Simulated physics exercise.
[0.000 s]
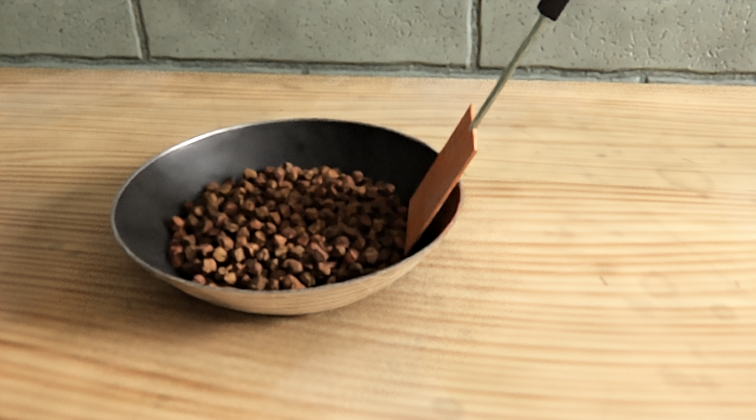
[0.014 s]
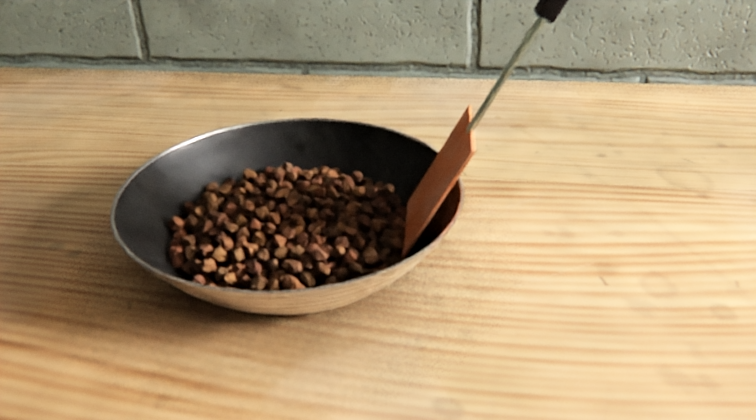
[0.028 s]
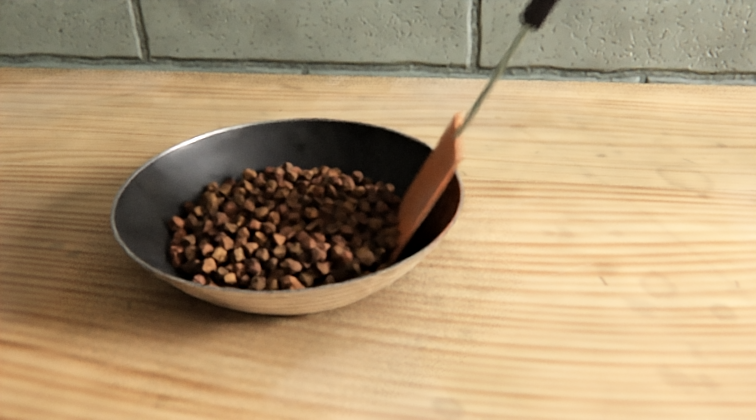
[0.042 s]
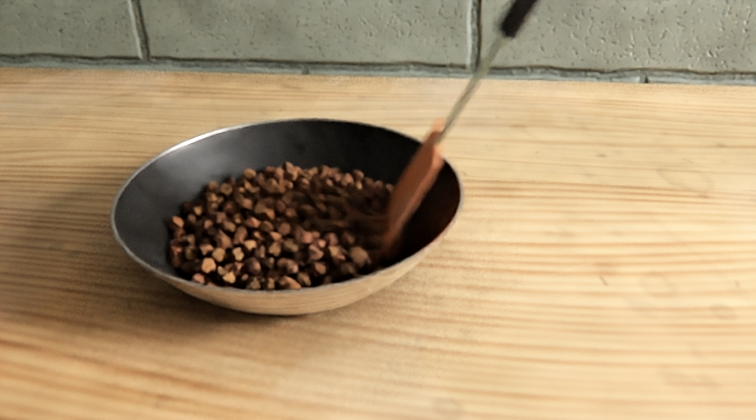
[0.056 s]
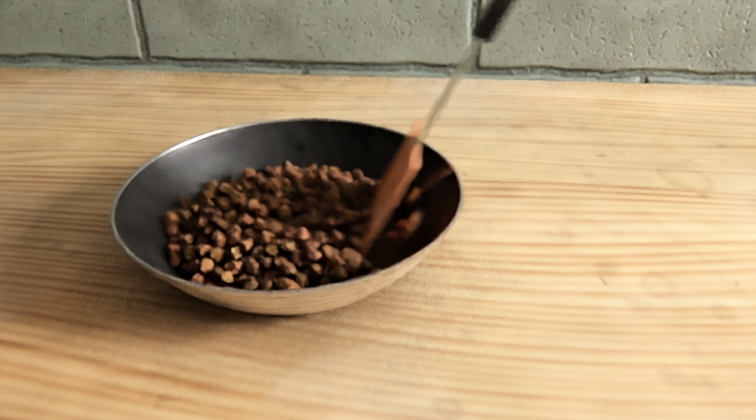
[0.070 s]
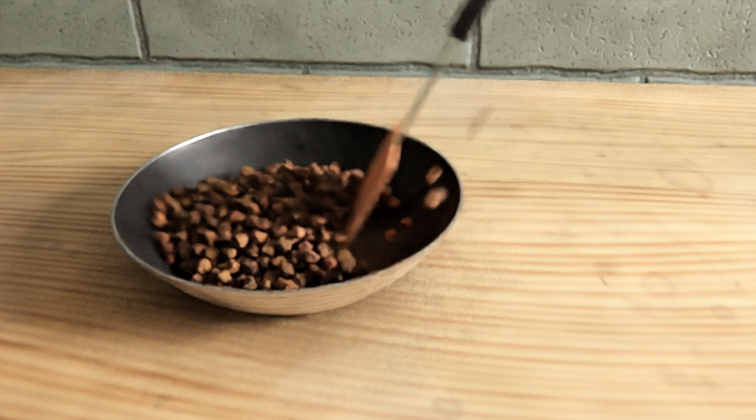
We see a dark pan of small brown pellets on a wooden surface, with a reddish-brown turner at its right side. The turner sweeps left through the pellets, pushing some leftward while a few scatter on its right.
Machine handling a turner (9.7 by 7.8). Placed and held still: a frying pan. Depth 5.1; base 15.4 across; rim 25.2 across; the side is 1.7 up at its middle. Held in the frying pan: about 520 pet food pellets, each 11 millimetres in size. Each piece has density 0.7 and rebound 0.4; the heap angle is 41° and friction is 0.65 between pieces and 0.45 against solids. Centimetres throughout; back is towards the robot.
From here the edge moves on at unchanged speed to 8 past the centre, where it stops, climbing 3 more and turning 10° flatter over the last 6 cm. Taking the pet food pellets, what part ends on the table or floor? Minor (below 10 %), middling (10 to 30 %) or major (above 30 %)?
Major.
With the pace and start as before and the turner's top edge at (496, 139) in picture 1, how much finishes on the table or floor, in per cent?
Spill: Approx. 30 per cent.
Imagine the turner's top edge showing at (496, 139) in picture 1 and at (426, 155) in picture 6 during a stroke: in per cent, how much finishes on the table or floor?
Some 30 percent ends up on the table or floor.
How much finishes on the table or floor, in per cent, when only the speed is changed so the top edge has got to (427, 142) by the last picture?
My guess is around 20 percent.
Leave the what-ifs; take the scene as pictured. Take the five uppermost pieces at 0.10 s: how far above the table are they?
11 cm.
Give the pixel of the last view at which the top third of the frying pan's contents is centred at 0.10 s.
It sits at about (247, 204).
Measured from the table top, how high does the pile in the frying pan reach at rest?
Close to 5.0 centimetres high.
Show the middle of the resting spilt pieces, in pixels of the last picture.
It ends up around (22, 214).
After 0.10 s, sloping 63°, highest piece 22 above the table; 516 in the frying pan, 4 on the blade or in flight.
After 0.14 s, sloping 60°, highest piece 32 above the table; 514 in the frying pan, 6 on the blade or in flight.
After 0.36 s, sloping 53°, highest piece 73 above the table; 322 in the frying pan, 99 on the table or floor, 99 on the blade or in flight.
After 1.41 s, sloping 53°, highest piece 5 above the table; 322 in the frying pan, 198 on the table or floor.
At rest, 322 in the frying pan, 198 on the table or floor. That is 38 % on the table or floor.
